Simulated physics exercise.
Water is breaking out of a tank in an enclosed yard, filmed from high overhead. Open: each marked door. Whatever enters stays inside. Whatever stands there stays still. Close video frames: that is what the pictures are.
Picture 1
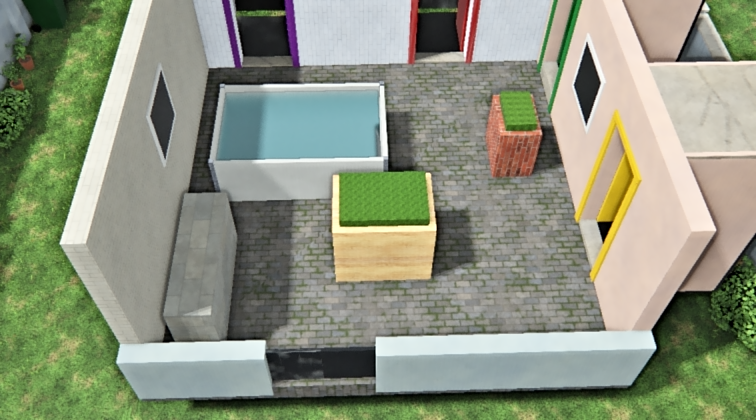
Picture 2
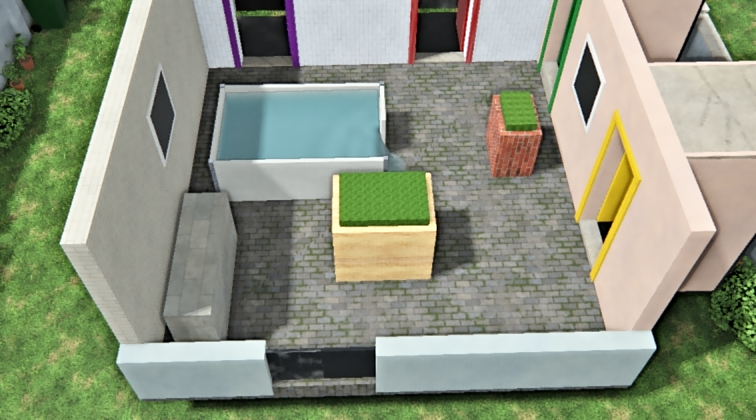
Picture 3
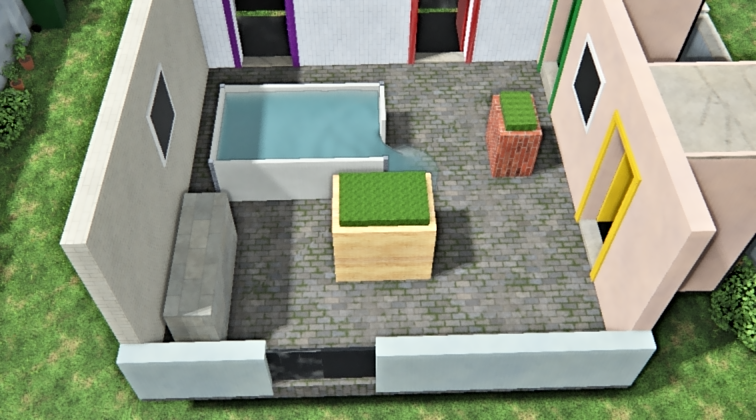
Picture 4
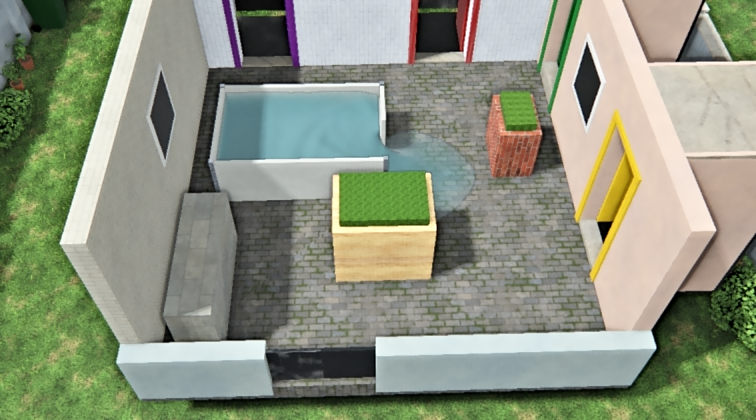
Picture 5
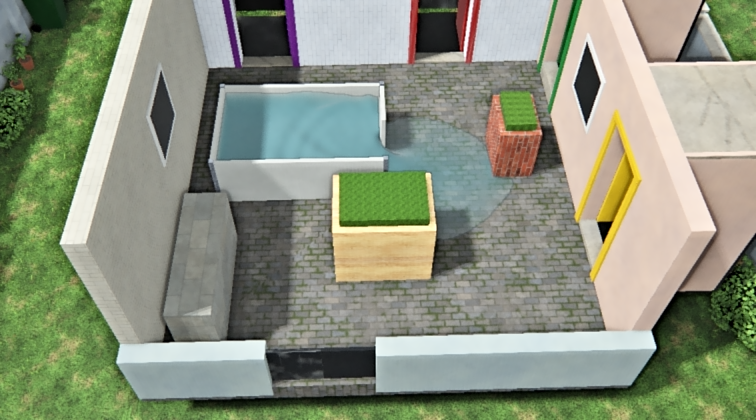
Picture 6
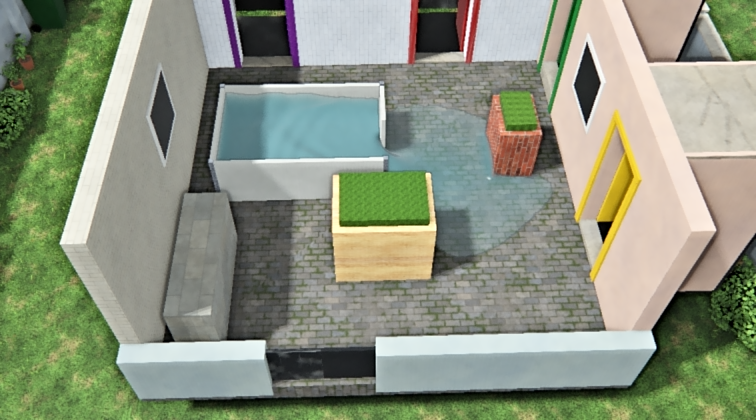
Water pours from the right side of a white tank and spreads across the paved yard.
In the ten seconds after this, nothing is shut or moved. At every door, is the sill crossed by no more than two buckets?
The green door: Yes, it stays at two or less. The red door: No, more than that crosses. The yellow door: No, more than that crosses. The purple door: Yes, it stays at two or less.
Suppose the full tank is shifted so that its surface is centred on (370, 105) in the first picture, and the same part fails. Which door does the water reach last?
My answer: The purple-painted one.
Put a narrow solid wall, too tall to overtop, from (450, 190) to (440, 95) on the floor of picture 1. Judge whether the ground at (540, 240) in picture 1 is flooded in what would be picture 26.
That spot would be inundated.
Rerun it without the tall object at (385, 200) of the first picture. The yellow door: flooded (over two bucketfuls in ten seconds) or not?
One by one: The yellow door exceeds it.
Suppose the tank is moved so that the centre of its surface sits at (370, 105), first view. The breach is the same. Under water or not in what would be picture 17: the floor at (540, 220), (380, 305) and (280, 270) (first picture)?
Going through the three spots in turn: Gets wet, stays untouched, stays untouched.
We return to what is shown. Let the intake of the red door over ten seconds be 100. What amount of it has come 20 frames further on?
My estimate: Close to 25 per cent.
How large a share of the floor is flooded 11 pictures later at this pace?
About 45 per cent.
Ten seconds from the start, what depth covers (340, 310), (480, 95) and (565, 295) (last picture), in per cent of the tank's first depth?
First spot 8 %, second 6 %, third 14 %.
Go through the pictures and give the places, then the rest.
In the first picture, still water in the open tank at (301, 125).
In the second picture, the front is at a hidden place, out from the gap at (382, 164).
In the third picture, water pours out at (382, 166) and has run to a hidden place.
In the fourth picture, water pours out at (382, 166) and has run to (469, 184).
In the fifth picture, water pours out at (382, 166) and has run to (505, 189).
In the sixth picture, the front is at (546, 194), out from the gap at (382, 165).
A moment on, water covers 30 % of the floor; the green door wet at the sill, nothing in, the red door not reached, the yellow door under two buckets in, the purple door not reached.
Next, water covers 45 % of the floor; the green door wet at the sill, nothing in, the red door under two buckets in, the yellow door over two buckets in, the purple door not reached.
Then, water covers 55 % of the floor; the green door wet at the sill, nothing in, the red door over two buckets in, the yellow door far over two buckets in, the purple door not reached.
Later, water covers 85 % of the floor; the green door wet at the sill, nothing in, the red door far over two buckets in, the yellow door far over two buckets in, the purple door wet at the sill, nothing in.
In the end, water covers 95 % of the floor; the green door wet at the sill, nothing in, the red door far over two buckets in, the yellow door far over two buckets in, the purple door under two buckets in.
